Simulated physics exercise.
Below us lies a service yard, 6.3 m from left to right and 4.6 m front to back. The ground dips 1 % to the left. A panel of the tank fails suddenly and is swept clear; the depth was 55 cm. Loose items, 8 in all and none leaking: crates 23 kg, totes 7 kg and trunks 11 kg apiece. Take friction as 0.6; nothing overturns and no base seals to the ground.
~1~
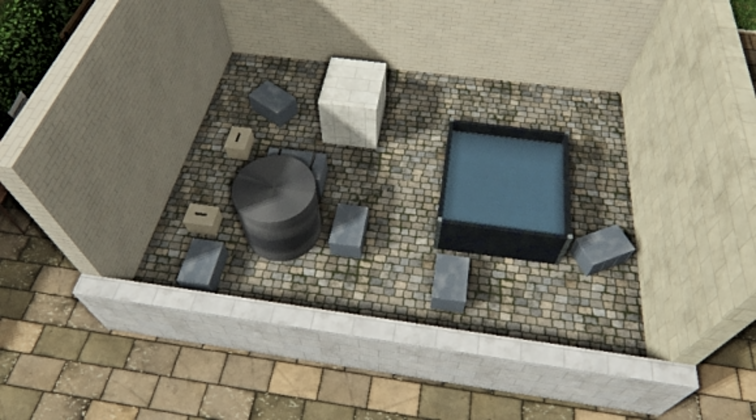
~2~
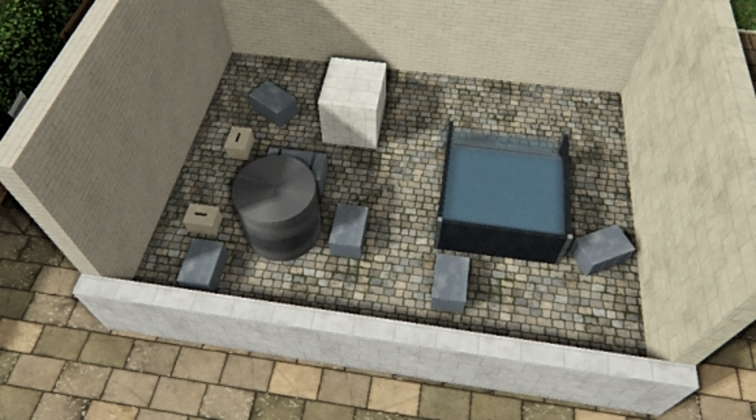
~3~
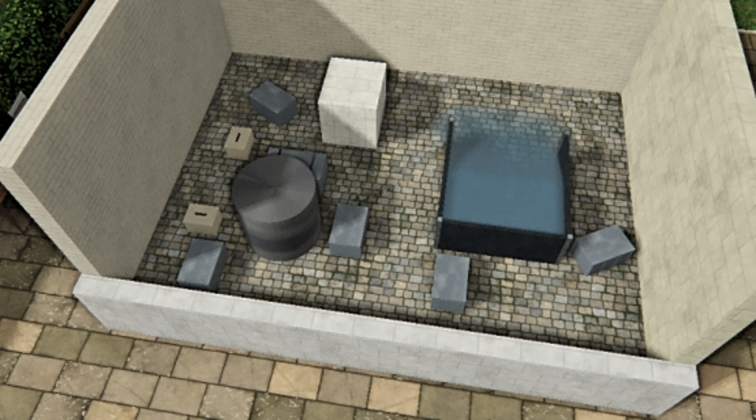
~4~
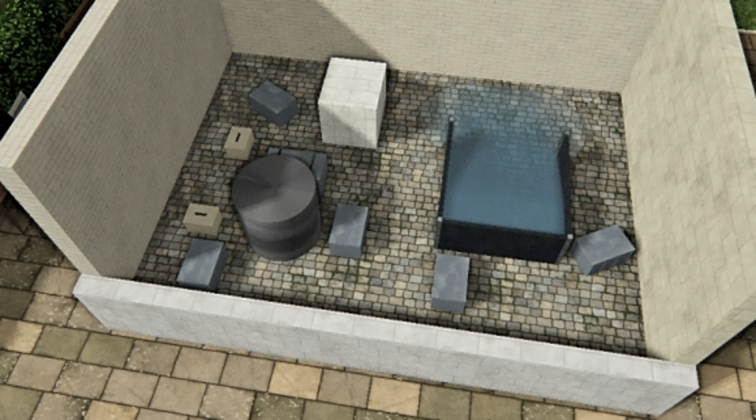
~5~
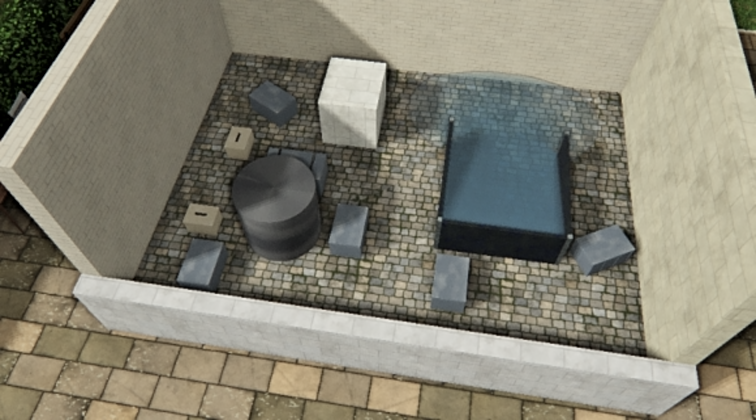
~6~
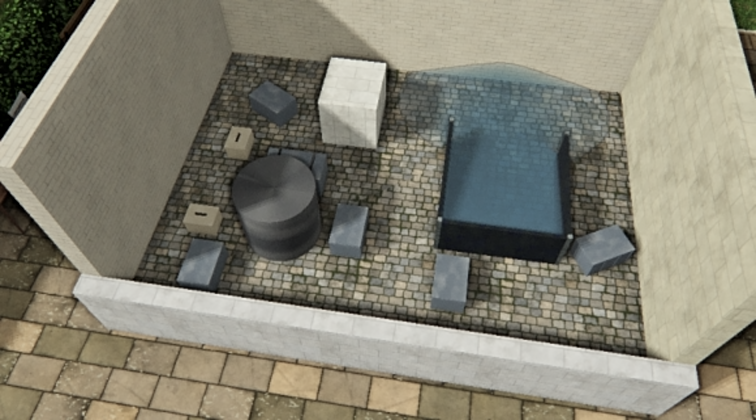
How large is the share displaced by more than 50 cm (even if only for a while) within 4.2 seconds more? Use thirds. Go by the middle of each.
It is under a third.
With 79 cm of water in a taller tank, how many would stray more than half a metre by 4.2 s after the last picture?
In that case 4 of them.
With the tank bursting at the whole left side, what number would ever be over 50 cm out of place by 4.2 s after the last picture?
In that case 5 of them.
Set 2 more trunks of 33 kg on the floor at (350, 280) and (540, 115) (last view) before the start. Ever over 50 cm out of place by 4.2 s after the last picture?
In that order: Short of it, over.
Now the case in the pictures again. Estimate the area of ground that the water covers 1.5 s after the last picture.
Roughly 11.5 m2.
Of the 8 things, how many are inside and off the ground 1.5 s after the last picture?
At that moment 0.
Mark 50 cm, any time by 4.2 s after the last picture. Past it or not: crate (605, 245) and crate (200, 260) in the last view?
In turn: Over, less.
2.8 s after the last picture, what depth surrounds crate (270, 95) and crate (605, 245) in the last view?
Roughly 4 and 8 cm.
Then, 0.4 s after the last picture 0 of 8 are over 50 cm from their spots; 0 afloat.
Then, 1.5 s after the last picture 0 of 8 are over 50 cm from their spots; 0 afloat.
Then, 2.8 s after the last picture 1 of 8 are over 50 cm from their spots; 0 afloat.
Then, 4.2 s after the last picture 1 of 8 are over 50 cm from their spots, and 1 have been at some point; 1 afloat.
